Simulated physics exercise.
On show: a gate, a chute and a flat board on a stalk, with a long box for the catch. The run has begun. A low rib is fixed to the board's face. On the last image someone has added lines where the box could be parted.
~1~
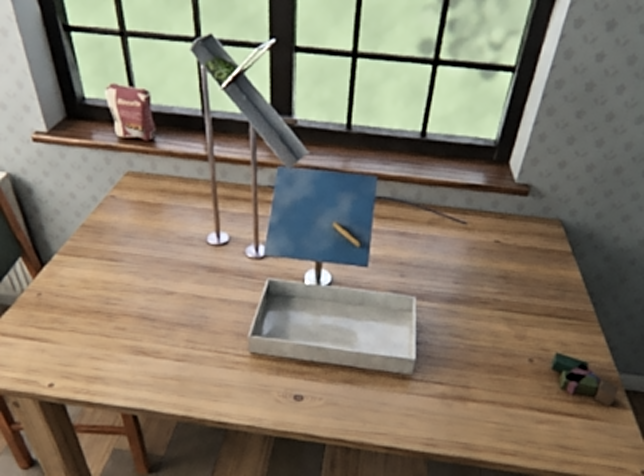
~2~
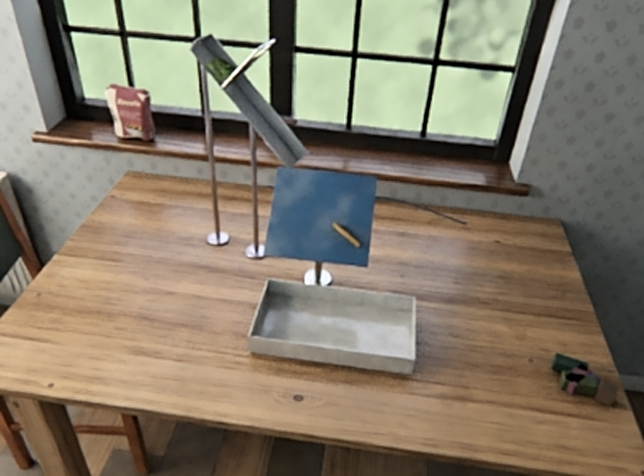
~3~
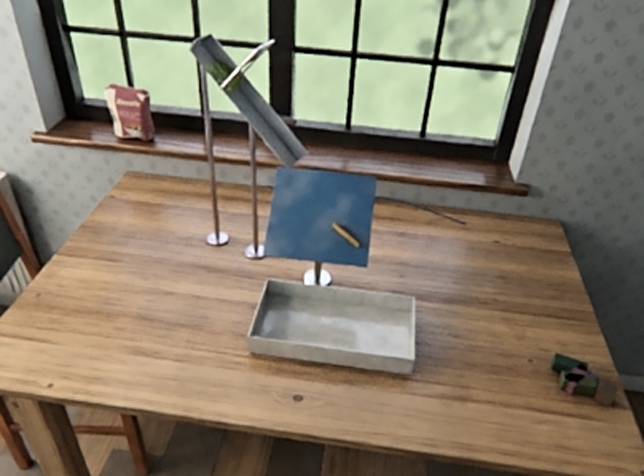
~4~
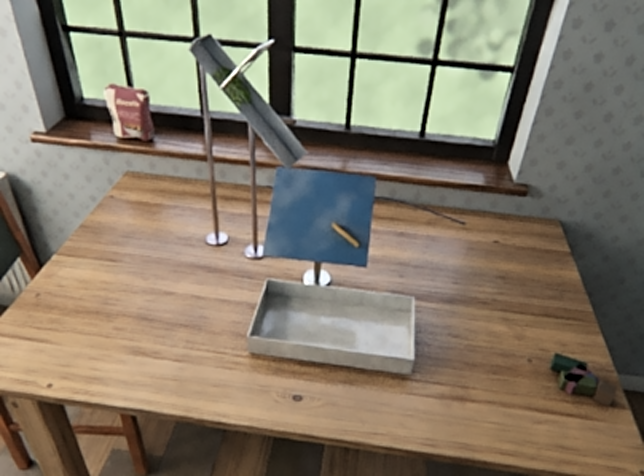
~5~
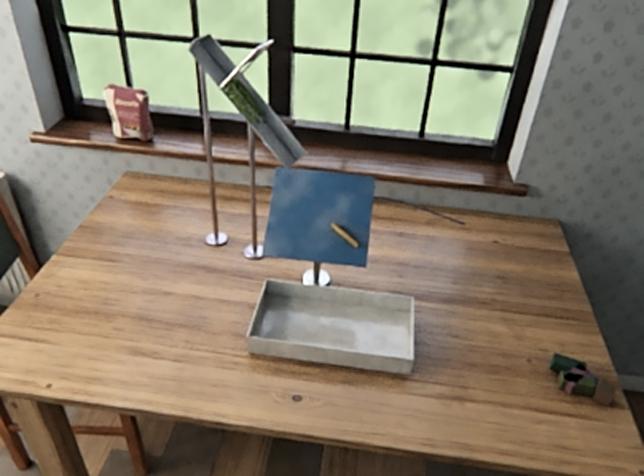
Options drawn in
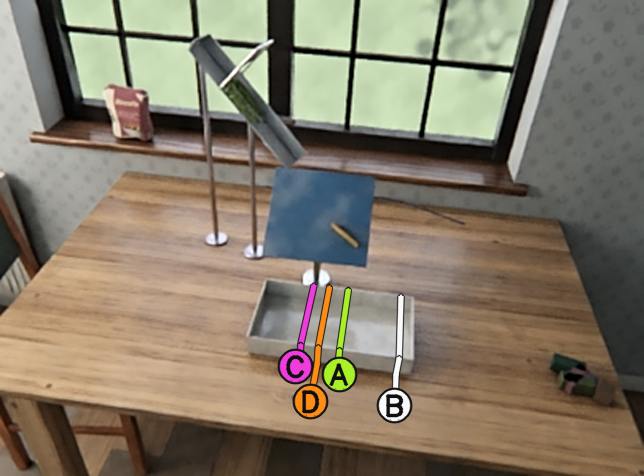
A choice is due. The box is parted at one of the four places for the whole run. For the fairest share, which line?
It is A.
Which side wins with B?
More lands on the left.
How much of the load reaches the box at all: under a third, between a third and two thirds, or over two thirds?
It is over two thirds.
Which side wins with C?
The right side.
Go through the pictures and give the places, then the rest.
In the first frame, load behind the gate near (224, 69), dried peas; lip of the chute near (294, 165), sloping fairly steeply.
In the second frame, middle of the board near (321, 215), tilted fairly steeply; middle of its low edge near (315, 261); of its high edge near (327, 171).
In the third frame, front corners of the box near (248, 336) and (414, 359), empty; front of the load near (240, 85).
In the fourth frame, middle of the load near (232, 84); its front near (250, 103), close to a quarter of the way to the lip; rib from (333, 223) to (358, 244).
In the fifth frame, middle of the load near (241, 96); its front near (265, 122), close to half of the way to the lip.
On the marked copy, line A crosses the front rim at (339, 349); line B crosses the front rim at (399, 357); line C crosses the front rim at (300, 344); line D crosses the front rim at (318, 346).
For line A, of what is caught, close to a third on the left of the divider, close to two thirds on the right.
For line B, of what is caught, the bulk on the left of the divider, close to a quarter on the right.
For line C, of what is caught, only a few on the left of the divider, all but a few on the right.
For line D, of what is caught, close to a quarter on the left of the divider, the bulk on the right.
